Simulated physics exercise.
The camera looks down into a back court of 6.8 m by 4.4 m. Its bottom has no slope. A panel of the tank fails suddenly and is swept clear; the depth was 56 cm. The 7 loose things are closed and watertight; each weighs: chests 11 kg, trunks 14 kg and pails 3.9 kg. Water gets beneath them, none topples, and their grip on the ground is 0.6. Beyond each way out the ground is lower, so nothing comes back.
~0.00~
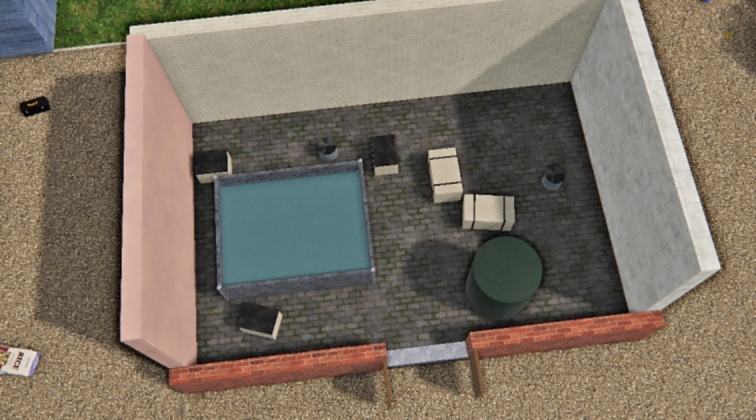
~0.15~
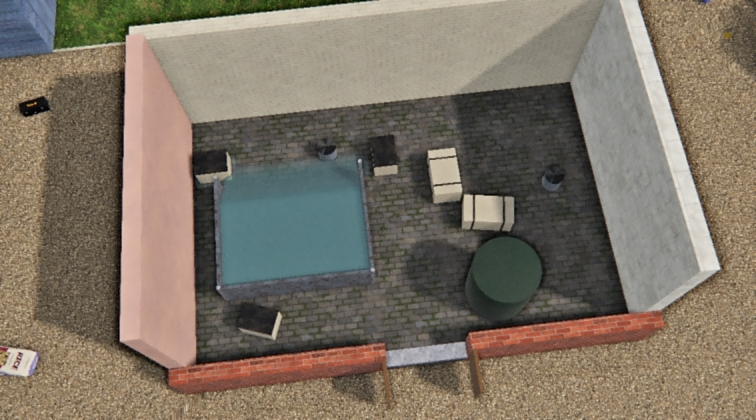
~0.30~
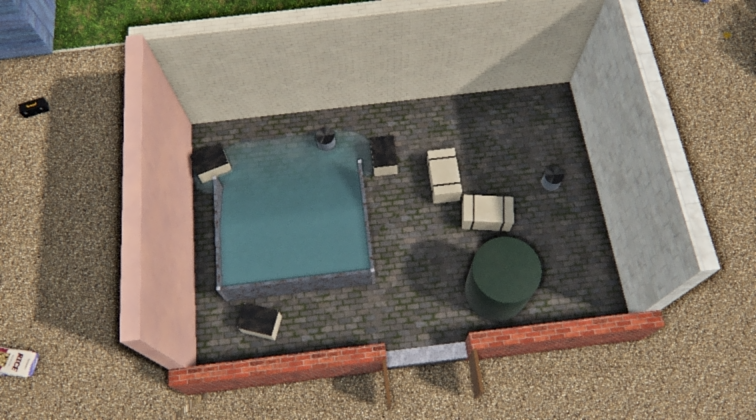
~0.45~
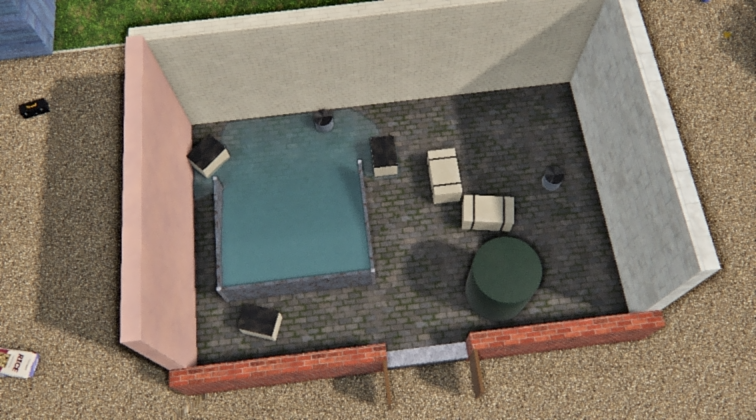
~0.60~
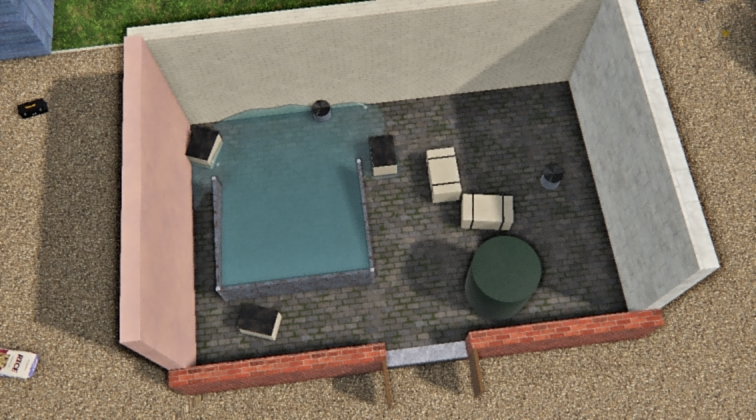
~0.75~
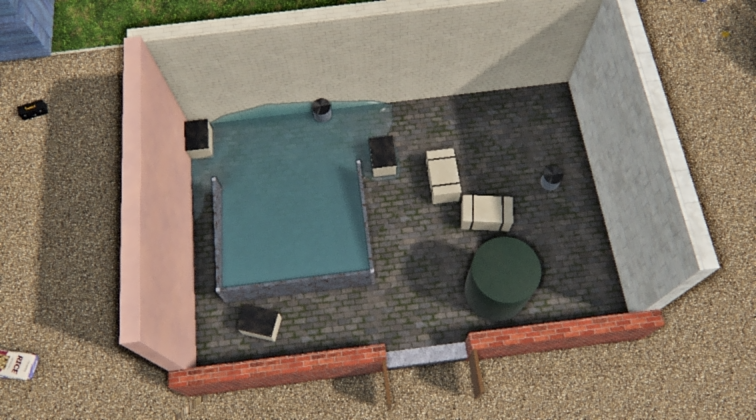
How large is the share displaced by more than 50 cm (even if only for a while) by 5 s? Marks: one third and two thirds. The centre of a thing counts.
It is two thirds or above.
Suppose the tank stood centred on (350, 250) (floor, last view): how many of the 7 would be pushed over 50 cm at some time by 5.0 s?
In that case 5 of them.
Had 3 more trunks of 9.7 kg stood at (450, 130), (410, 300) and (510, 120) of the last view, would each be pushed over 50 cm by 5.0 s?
In that order: Past it, under, over.
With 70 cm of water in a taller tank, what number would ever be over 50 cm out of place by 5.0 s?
Then 6.
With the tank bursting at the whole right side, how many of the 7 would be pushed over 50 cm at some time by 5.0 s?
In that case 3 of them.
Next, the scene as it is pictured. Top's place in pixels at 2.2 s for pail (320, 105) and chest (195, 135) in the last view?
Near (438, 131) and (202, 169).
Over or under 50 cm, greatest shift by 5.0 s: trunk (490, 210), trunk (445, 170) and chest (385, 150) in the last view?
In turn: Less, past it, past it.
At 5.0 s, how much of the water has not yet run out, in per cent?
About 100 per cent.
After 1.1 s 2 of 7 are over 50 cm from their spots; 2 afloat.
After 2.2 s 1 of 7 are over 50 cm from their spots; 2 afloat.
After 3.5 s 3 of 7 are over 50 cm from their spots; 3 afloat.
After 5.0 s 4 of 7 are over 50 cm from their spots, and 5 have been at some point; 4 afloat.
